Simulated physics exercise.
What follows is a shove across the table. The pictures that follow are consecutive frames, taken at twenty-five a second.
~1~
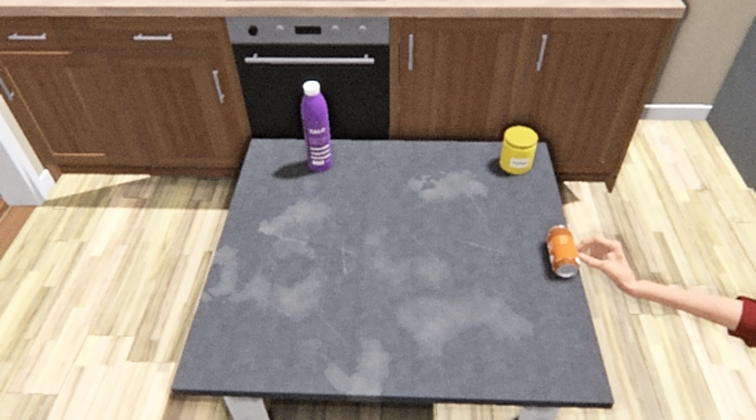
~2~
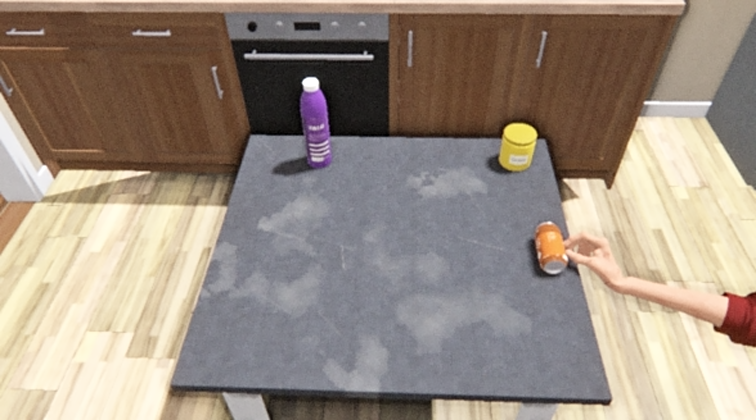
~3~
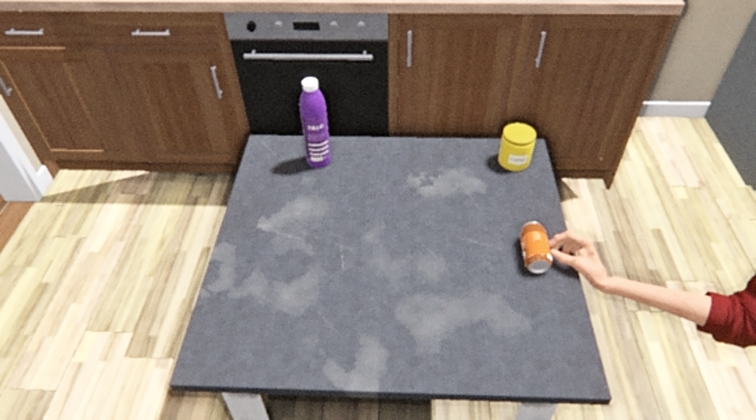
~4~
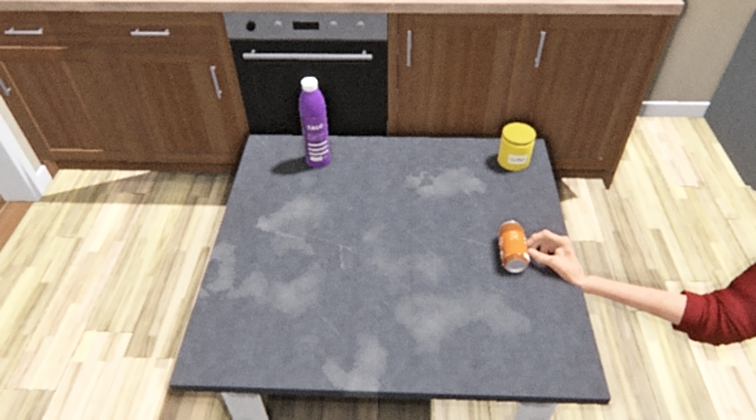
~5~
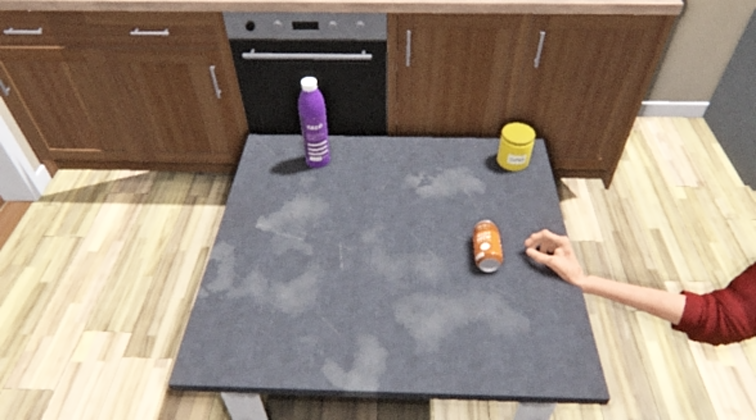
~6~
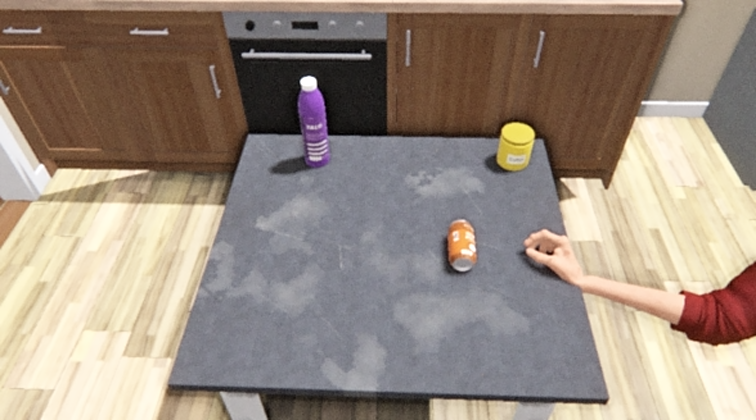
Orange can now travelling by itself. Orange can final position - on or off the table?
It winds up off the table.
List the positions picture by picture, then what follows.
The first frame shows under the hand; orange can (563, 251).
The second frame shows under the hand; orange can (550, 248).
The third frame shows under the hand; orange can (536, 247).
The fourth frame shows orange can (513, 247).
The fifth frame shows orange can (487, 246) shifted about its own width.
The sixth frame shows orange can (462, 245) shifted well along.
Then, 0.30 s on from there, orange can shifted well along near (284, 241).
Then, 0.70 s on from there, orange can now off the table.
In the end, off the table, orange can.
